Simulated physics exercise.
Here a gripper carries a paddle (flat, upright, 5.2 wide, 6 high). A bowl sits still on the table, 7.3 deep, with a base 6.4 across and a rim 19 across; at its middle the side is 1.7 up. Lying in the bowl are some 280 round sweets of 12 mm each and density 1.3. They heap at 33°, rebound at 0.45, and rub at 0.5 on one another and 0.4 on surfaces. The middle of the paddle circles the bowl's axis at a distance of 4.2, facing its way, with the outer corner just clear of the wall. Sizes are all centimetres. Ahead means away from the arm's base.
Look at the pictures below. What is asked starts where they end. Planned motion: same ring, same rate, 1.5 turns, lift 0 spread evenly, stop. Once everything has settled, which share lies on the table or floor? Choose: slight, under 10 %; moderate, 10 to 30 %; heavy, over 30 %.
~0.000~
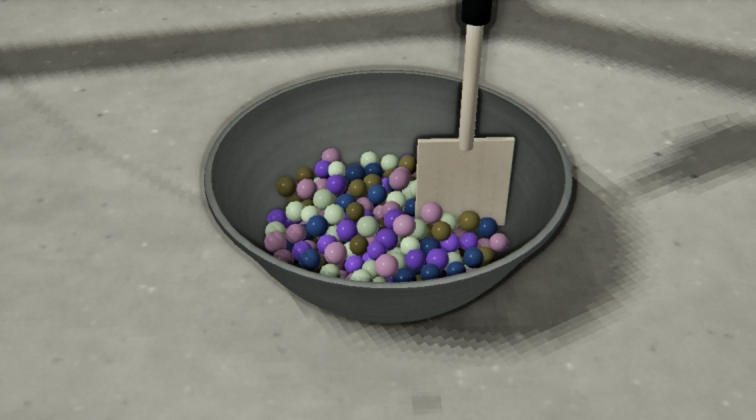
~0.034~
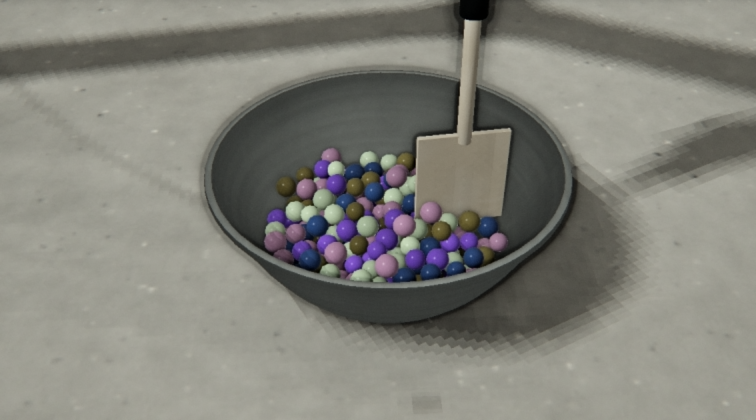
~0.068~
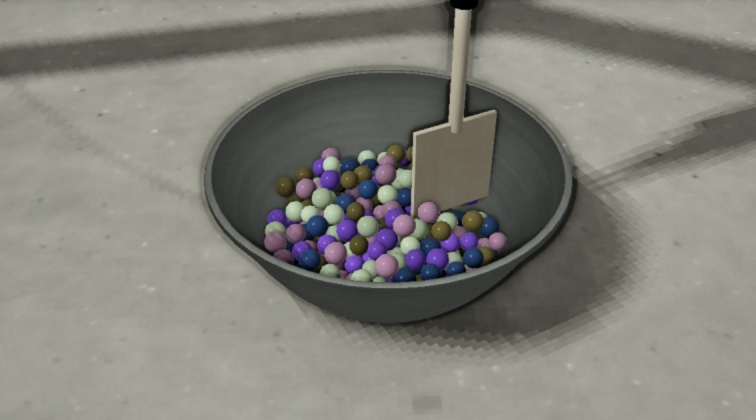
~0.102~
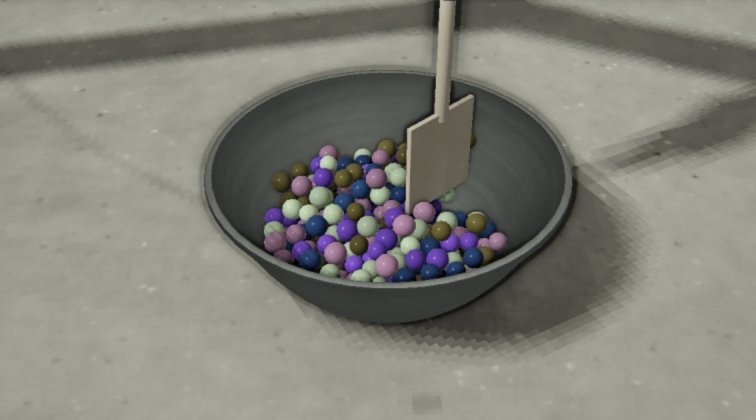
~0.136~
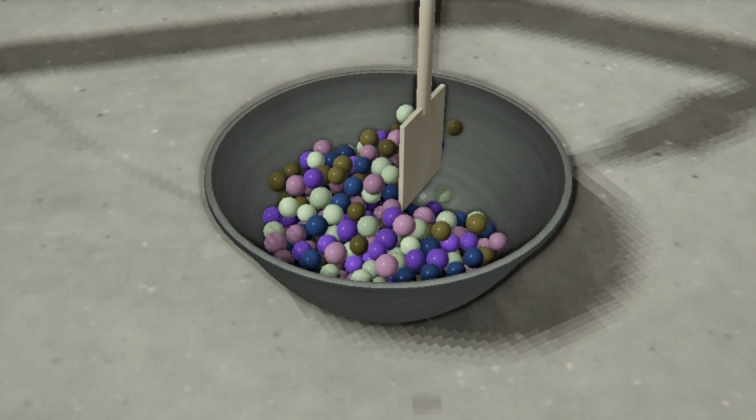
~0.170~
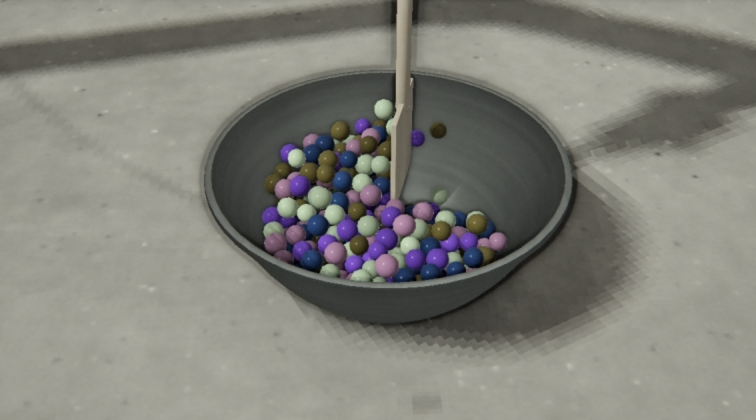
It is slight.
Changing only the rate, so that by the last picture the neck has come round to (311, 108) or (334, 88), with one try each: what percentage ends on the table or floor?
Near 35 per cent for the first, near 30 per cent for the second.
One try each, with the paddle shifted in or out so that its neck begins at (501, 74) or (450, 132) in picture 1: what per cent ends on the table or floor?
Roughly 0 and 0 per cent.
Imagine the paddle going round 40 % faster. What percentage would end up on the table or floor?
It would come to around 20 percent.
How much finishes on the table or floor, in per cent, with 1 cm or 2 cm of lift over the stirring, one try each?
About 5 per cent on the first try and 0 per cent on the second.
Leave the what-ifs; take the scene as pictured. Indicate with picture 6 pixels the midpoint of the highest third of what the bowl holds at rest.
Estimated centre: (330, 252).
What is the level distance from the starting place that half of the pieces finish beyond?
Roughly 7 cm, measured level.
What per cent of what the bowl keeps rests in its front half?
It comes to near 65 percent.
After 0.53 s, 257° round, highest piece 9 above the table; 277 in the bowl, 3 in flight or on the tool.
After 0.89 s, 79° round, highest piece 8 above the table; 270 in the bowl, 10 on the table or floor.
After 1.27 s, 180° round, highest piece 6 above the table; 267 in the bowl, 13 on the table or floor.
After 1.97 s, 180° round, highest piece 6 above the table; 267 in the bowl, 13 on the table or floor.
In the end, 267 in the bowl, 13 on the table or floor. That is 5 % on the table or floor.
